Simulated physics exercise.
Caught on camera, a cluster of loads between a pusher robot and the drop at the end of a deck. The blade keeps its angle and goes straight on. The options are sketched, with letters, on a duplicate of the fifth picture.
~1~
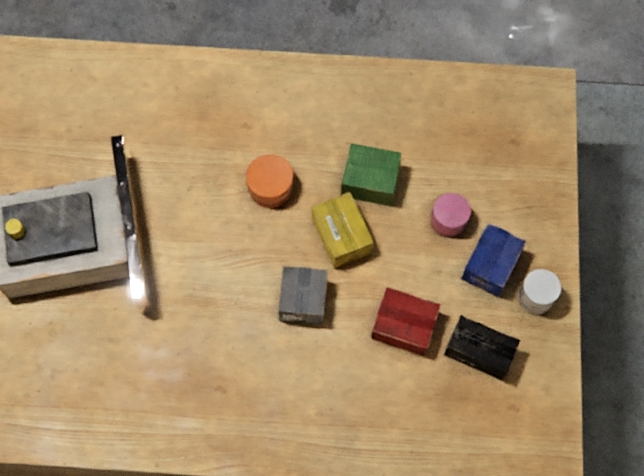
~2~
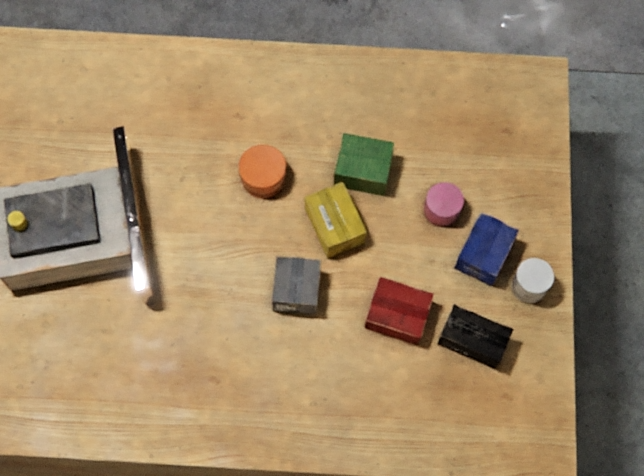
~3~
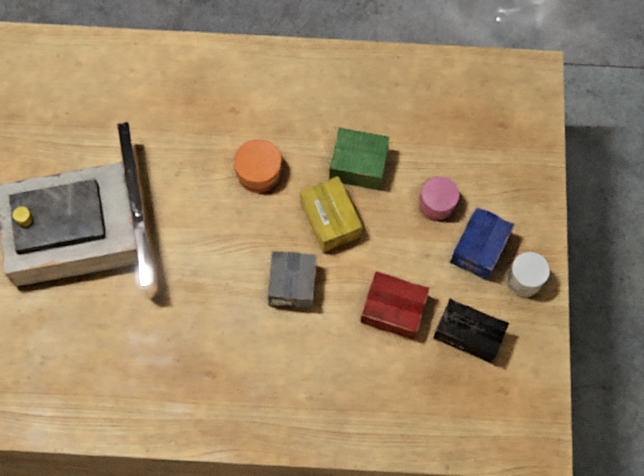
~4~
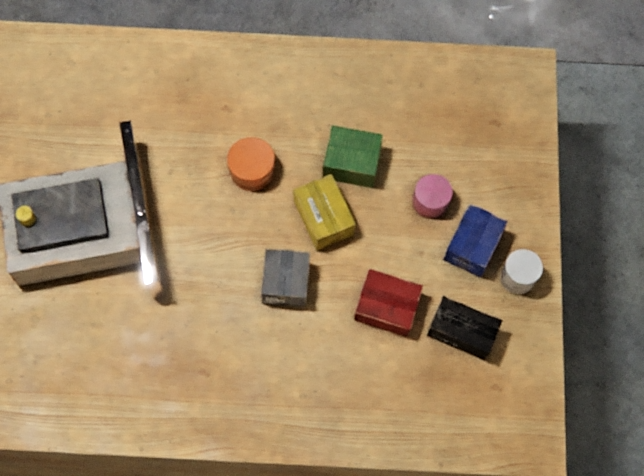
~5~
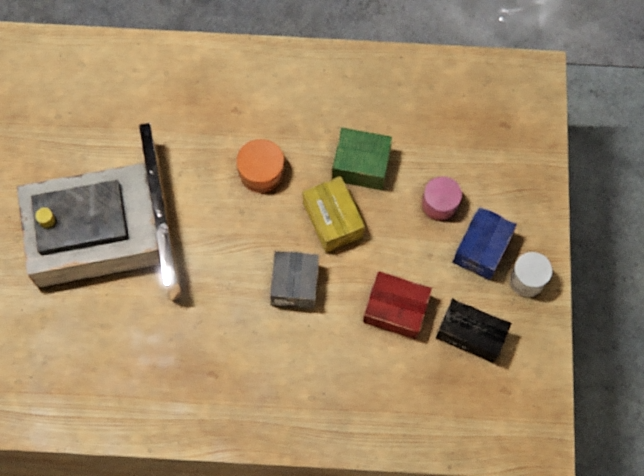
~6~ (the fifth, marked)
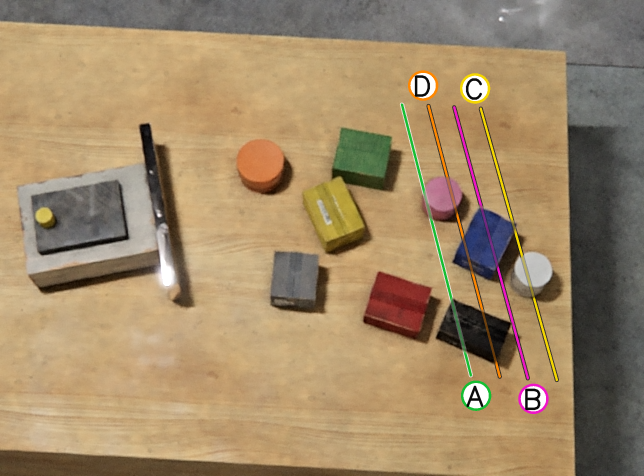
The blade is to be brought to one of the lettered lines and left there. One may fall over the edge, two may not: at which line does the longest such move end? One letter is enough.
No second one falls up to B.
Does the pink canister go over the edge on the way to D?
By then, no.
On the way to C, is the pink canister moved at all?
By then, yes.
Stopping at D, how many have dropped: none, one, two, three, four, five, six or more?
In all, none.
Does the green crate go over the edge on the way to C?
No.
On the marked copy, A at (435, 234); B at (490, 237); C at (517, 238); D at (463, 235).
With B. Early on, robot (207, 222); orange pail (297, 163); grey parcel (320, 278).
Further on, robot (328, 228); black parcel (525, 360); red box (483, 315).
At the end, robot (422, 233); white pail (569, 275); blue box (557, 230); none fallen.
As for the rest, A is within the limit but short; C drops two; D is within the limit but short.
